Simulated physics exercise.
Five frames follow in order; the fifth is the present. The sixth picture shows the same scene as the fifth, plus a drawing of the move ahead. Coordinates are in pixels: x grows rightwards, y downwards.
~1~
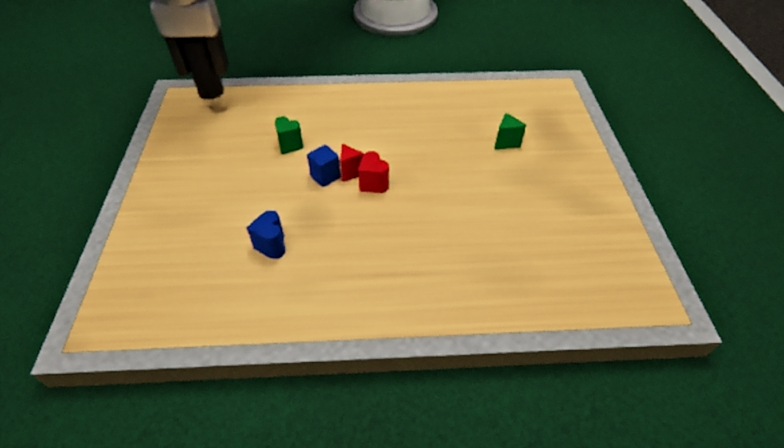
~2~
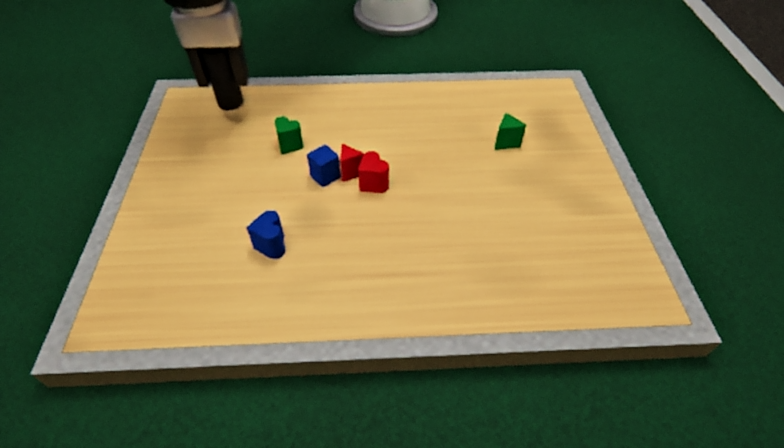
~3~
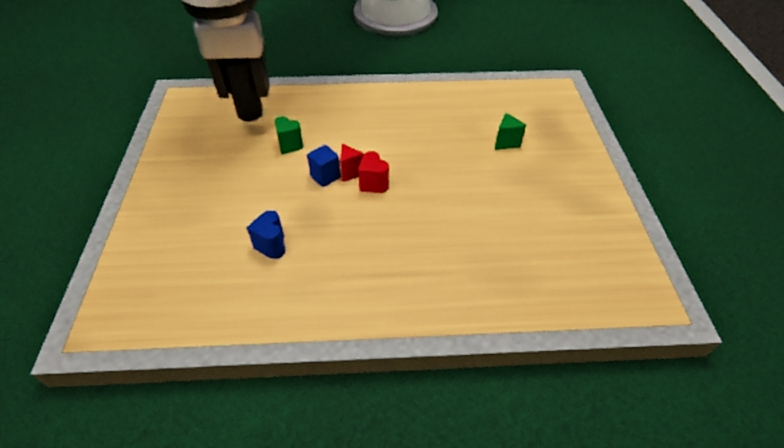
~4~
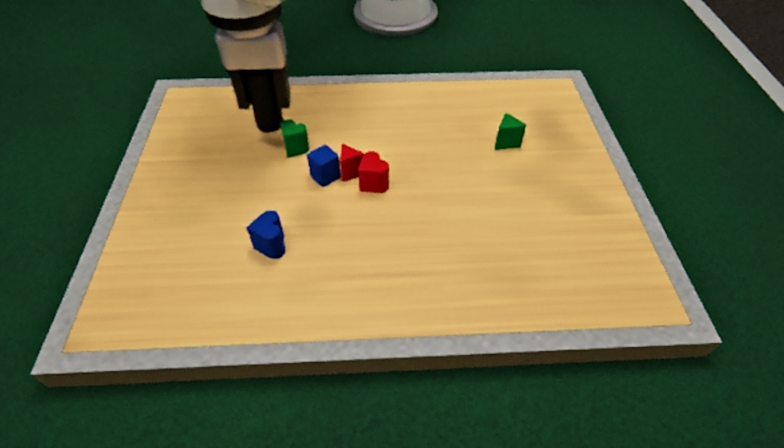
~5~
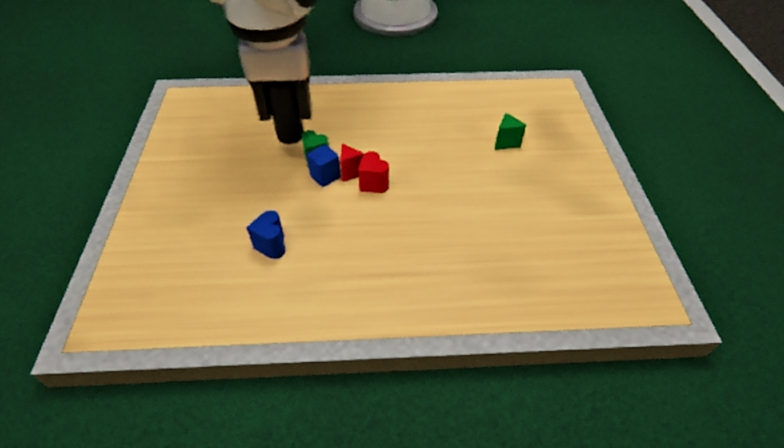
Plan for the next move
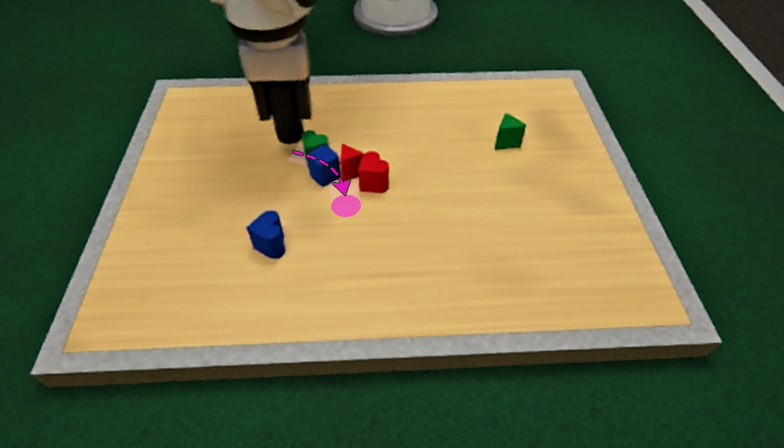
The clip shows a dark-tipped robotic pusher moving right and toward the viewer over a wooden board of red, blue and green blocks, then nudging the green heart a short way right, close to the blue square piece.
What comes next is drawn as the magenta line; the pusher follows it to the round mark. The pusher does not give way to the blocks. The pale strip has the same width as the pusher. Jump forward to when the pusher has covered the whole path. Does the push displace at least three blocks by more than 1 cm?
That would be a yes.
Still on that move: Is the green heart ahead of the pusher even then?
Final answer: No.
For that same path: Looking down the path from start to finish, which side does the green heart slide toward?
That's a shift to the left.
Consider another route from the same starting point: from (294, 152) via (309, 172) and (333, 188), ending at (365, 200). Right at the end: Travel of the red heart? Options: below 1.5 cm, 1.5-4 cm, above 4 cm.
The move is medium, 1.5 to 4 cm.
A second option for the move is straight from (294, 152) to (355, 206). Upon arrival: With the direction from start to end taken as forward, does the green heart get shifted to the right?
In short: No.
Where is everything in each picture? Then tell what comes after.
Lower end of the pusher at (212, 92), tops of blocks, green heart at (285, 124), blue square piece at (323, 154), red three-sided block at (349, 152), red heart at (373, 162), in the first picture.
Pusher at (231, 103), blocks as before, in the second picture.
Pusher at (251, 114), blocks as before, in the third picture.
Pusher at (271, 125), green heart at (292, 127), in the fourth picture.
Pusher at (291, 136), green heart at (313, 139), blue square piece at (323, 154), red three-sided block at (349, 152), red heart at (373, 162), in the fifth picture.
The drawn path runs from (294, 152) via (322, 162) and (341, 180), ending at (346, 206).
On the path given first. One third of the way, pusher at (320, 146); green heart at (342, 147), turned 25° clockwise; blue square piece at (332, 162), turned 45° clockwise; red three-sided block at (365, 153); red heart at (381, 165), turned 30° clockwise.
Two thirds of the way, pusher at (339, 165); green heart at (364, 164), turned 25° clockwise; blue square piece at (342, 181), turned 75° clockwise; red three-sided block at (380, 152), turned 20° anticlockwise; red heart at (392, 169), turned 15° clockwise.
At the end, pusher at (345, 190); green heart at (370, 173); blue square piece at (346, 209), turned 85° clockwise; red three-sided block at (380, 152), turned 20° anticlockwise; red heart at (399, 171).
